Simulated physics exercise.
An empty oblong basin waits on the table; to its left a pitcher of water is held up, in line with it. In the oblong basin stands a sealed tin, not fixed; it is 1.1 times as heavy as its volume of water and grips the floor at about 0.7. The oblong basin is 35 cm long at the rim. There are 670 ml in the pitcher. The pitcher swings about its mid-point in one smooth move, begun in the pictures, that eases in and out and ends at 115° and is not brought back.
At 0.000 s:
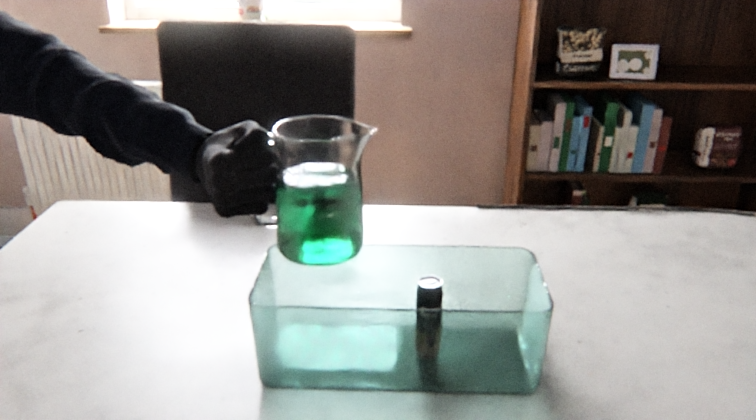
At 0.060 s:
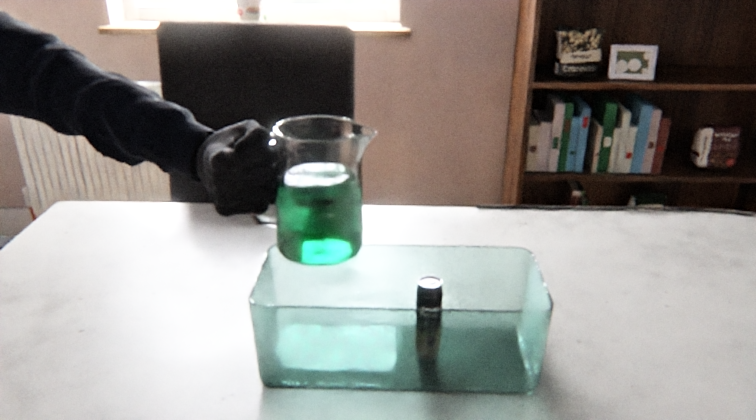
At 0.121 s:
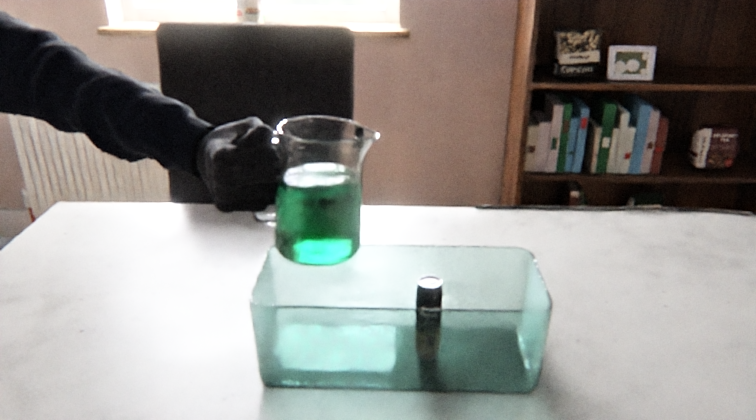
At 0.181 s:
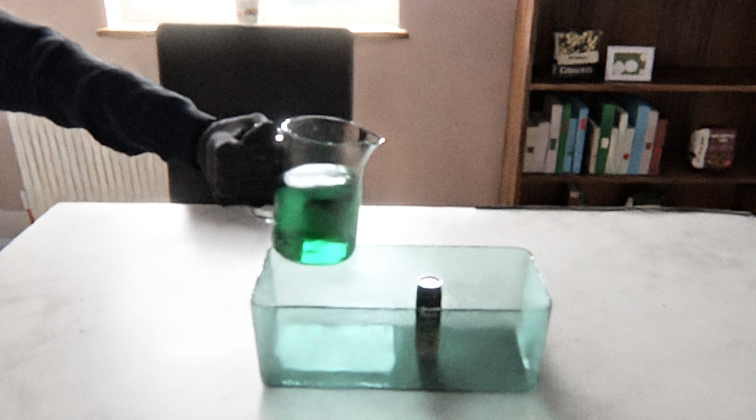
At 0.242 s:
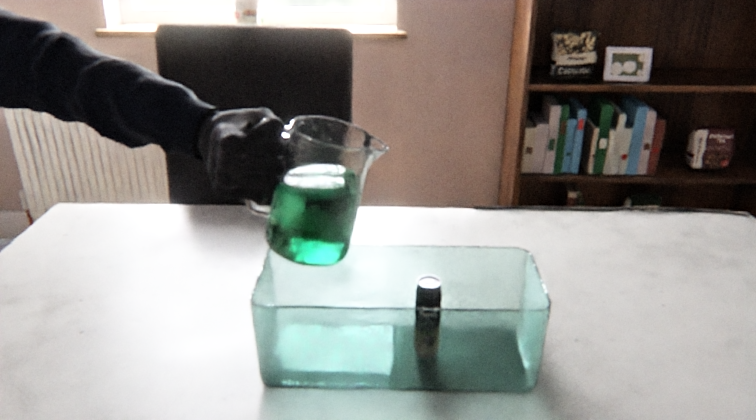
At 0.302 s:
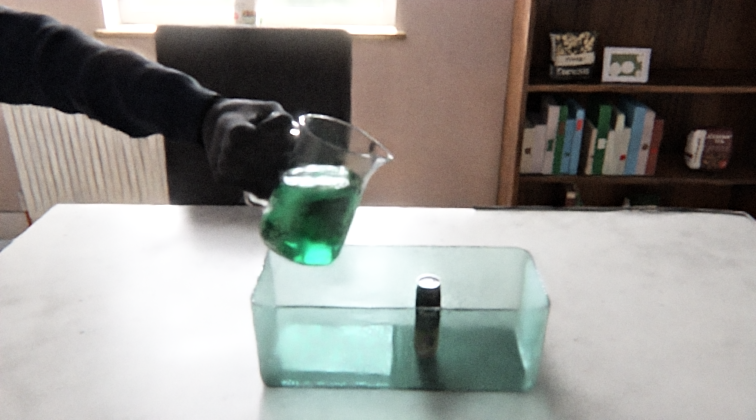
A glass beaker of green liquid is held up by a black-gloved hand, its dark-sleeved arm reaching in from the left, above a white table seen from the front and slightly above. Below it sits a pale green, see-through oblong basin with a small dark cylinder, while a dark chair, a radiator and a bookcase stand behind. The hand smoothly tilts the beaker rightward, slowly then faster, while the view stays nearly still.
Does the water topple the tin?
The tin falls.
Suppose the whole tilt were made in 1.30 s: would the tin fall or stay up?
The tin falls.
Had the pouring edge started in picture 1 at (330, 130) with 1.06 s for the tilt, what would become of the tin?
Then it stays up.
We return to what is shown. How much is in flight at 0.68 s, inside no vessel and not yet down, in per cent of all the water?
Near 8 in a hundred.
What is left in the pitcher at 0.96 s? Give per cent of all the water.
About 30 per cent.
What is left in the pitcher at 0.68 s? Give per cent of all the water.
About 92 per cent.
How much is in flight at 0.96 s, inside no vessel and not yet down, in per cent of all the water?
Near 14 in a hundred.
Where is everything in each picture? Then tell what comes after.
In the first frame, it leans 0°; its right rim is at (375, 130); the water meets the walls at (279, 175) and (359, 176); the oblong basin's rim runs from (259, 273) to (542, 279); the tin's top is at (430, 285).
In the second frame, it leans 1°; its right rim is at (376, 132); the water meets the walls at (280, 175) and (359, 176).
In the third frame, it leans 4°; its right rim is at (379, 135); the water meets the walls at (280, 176) and (360, 176).
In the fourth frame, it leans 8°; its right rim is at (384, 140); the water meets the walls at (280, 177) and (361, 177).
In the fifth frame, it leans 14°; its right rim is at (389, 147); the water meets the walls at (281, 180) and (362, 177).
In the sixth frame, it leans 22°; its right rim is at (394, 157); the water meets the walls at (275, 190) and (363, 178).
After 0.68 s the tilt is 82° and 91 per cent is still to pour; the tin stands where it began.
After 0.96 s the tilt is 112° and 31 per cent is still to pour; the tin stands where it began.
After 1.25 s the tilt is 115° and 2 per cent is still to pour; the tin lies on its side.
After 1.56 s the tilt is 115° and 0 per cent is still to pour; the tin lies on its side.
In the end the tin lies on its side.
